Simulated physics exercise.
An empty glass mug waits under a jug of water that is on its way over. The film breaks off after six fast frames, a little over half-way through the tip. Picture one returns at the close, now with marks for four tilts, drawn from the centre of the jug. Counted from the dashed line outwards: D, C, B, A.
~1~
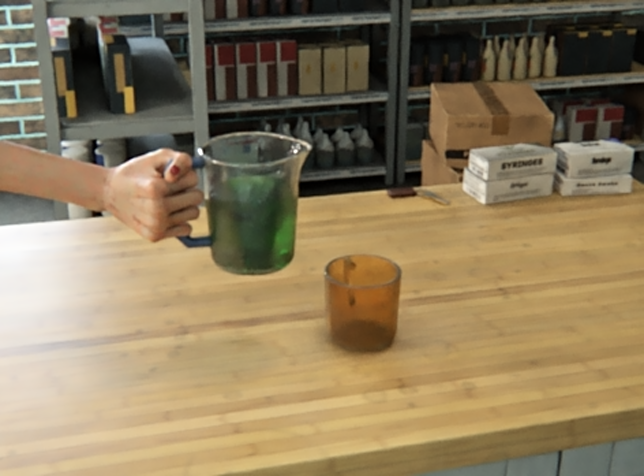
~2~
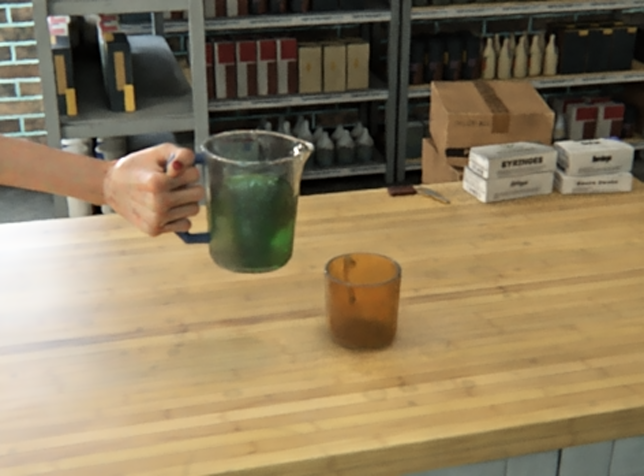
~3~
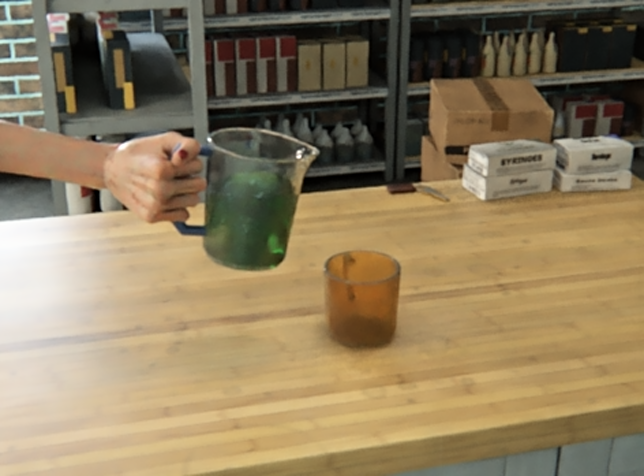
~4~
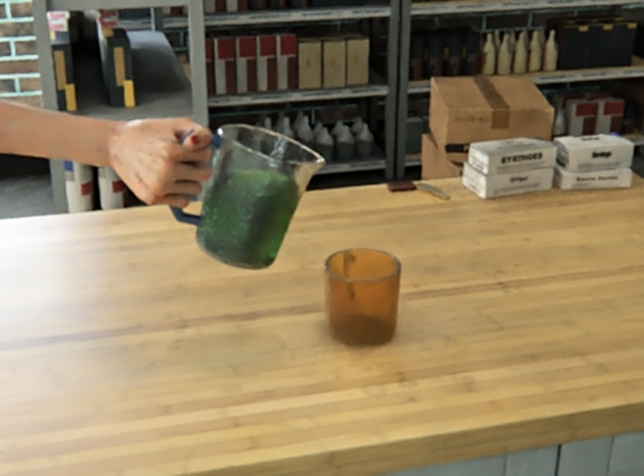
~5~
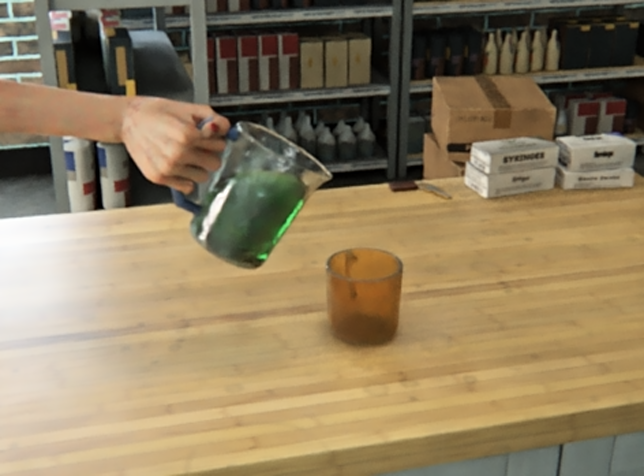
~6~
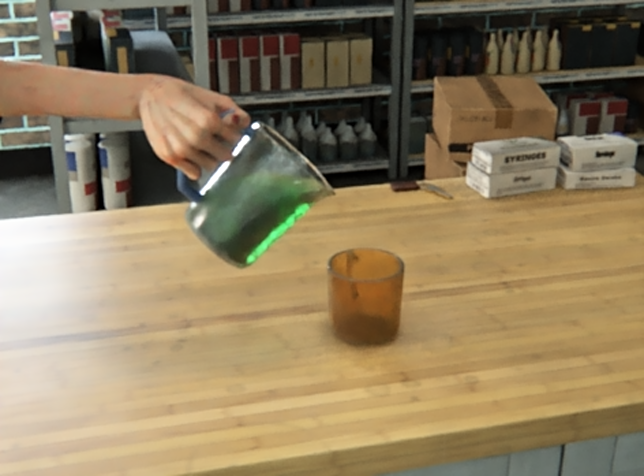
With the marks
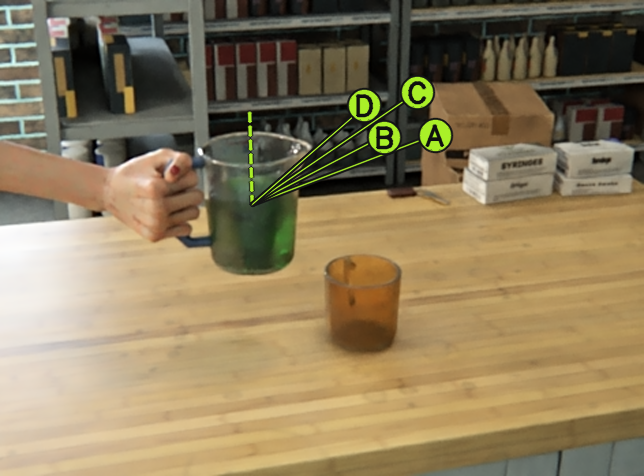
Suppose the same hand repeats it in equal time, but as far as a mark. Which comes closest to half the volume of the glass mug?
The answer is tilt B.
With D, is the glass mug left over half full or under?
Under.
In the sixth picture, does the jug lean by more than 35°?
Yes.
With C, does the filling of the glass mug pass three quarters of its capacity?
No, it does not.
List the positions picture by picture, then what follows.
Upright, lip at (309, 146); rim of the glass mug round (363, 270); nothing has left yet.
Tipped about 2°, lip at (312, 146); nothing has left yet.
Tipped about 9°, lip at (316, 151); nothing has left yet.
Tipped about 19°, lip at (323, 160); nothing has left yet.
Tipped about 31°, lip at (330, 174); nothing has left yet.
Tipped about 44°, lip at (333, 191); nothing has left yet.
On the marked copy, A at (419, 140); B at (368, 143); C at (402, 101); D at (352, 117).
With A, the glass mug ends with about 72 % of what it can hold.
With B, the glass mug ends with about 50 % of what it can hold.
With C, the glass mug ends with about 30 % of what it can hold.
With D, the glass mug ends with about 14 % of what it can hold.
